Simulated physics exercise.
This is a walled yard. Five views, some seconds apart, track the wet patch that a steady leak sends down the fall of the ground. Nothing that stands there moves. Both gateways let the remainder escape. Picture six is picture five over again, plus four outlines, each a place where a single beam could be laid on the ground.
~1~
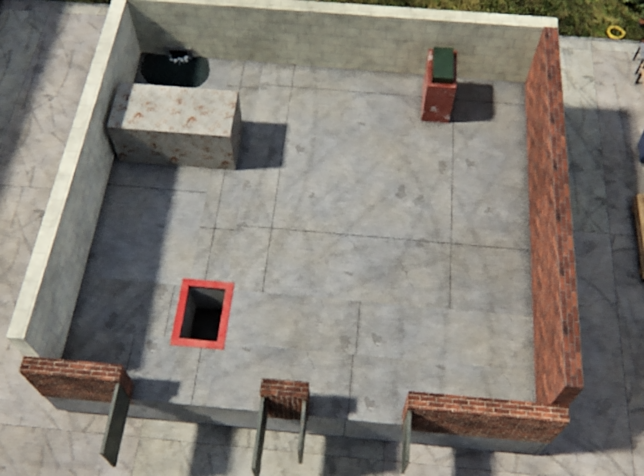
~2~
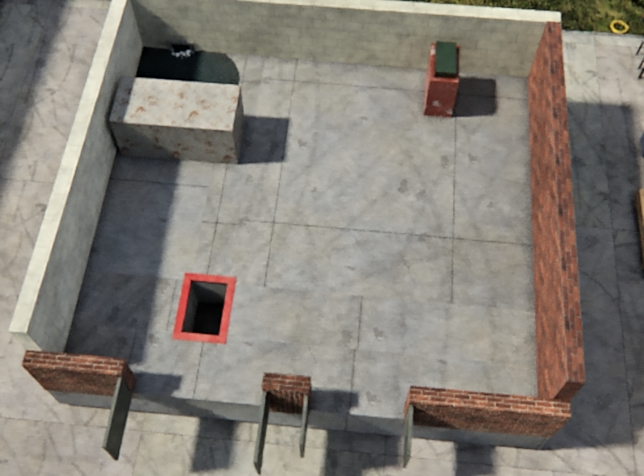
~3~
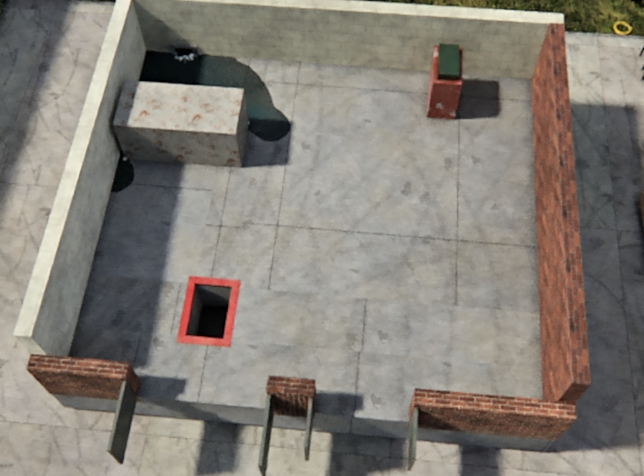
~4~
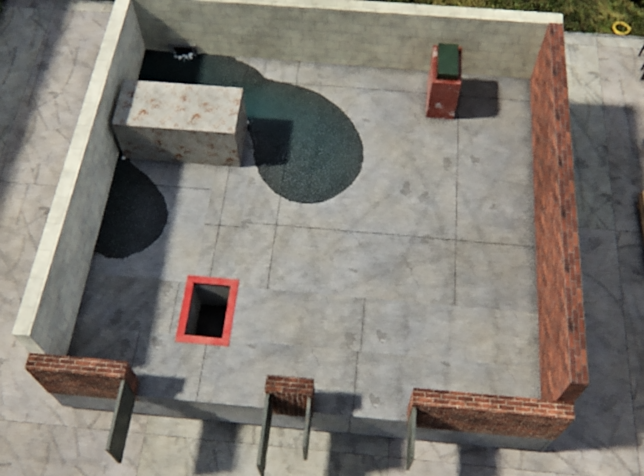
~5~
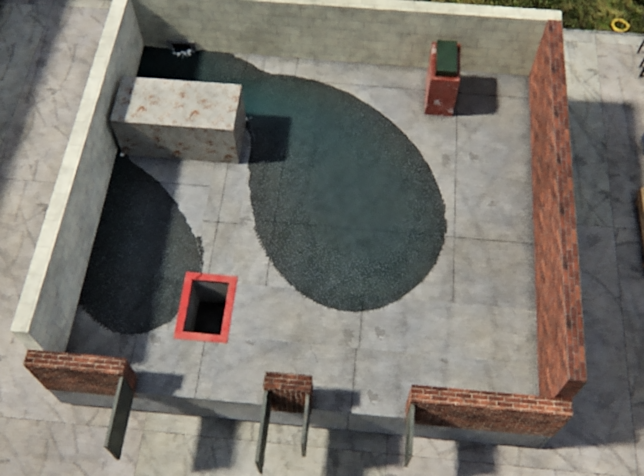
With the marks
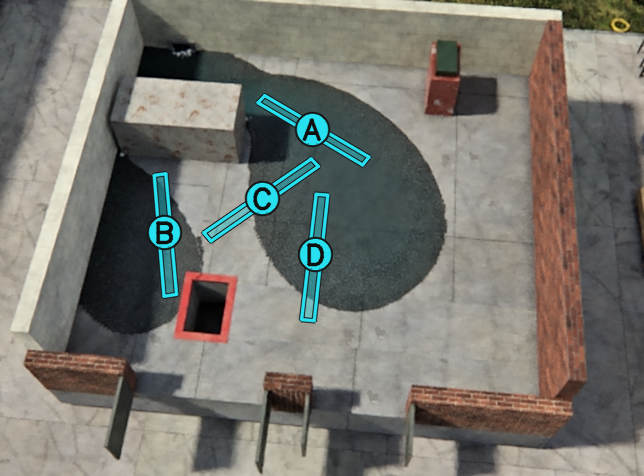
A walled yard stood mostly dry as dark water spread from the back left corner, came around both sides of a concrete block, and widened across the floor in two rounded pools.
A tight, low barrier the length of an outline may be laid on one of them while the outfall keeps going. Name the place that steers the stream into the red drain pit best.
C is best.
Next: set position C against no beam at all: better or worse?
It is better.
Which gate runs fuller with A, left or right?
More leaves on the right.
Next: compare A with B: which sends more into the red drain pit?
Position A.
On the marked copy, A from (261, 99) to (365, 160); B from (160, 174) to (170, 295); C from (207, 236) to (314, 162); D from (307, 320) to (321, 194).
Choosing A, about 9 % of the stream goes into the red drain pit, about 87 % out by the gates.
Choosing B, about 2 % of the stream goes into the red drain pit, about 96 % out by the gates.
Choosing C, about 15 % of the stream goes into the red drain pit, about 82 % out by the gates.
Choosing D, about 8 % of the stream goes into the red drain pit, about 90 % out by the gates.
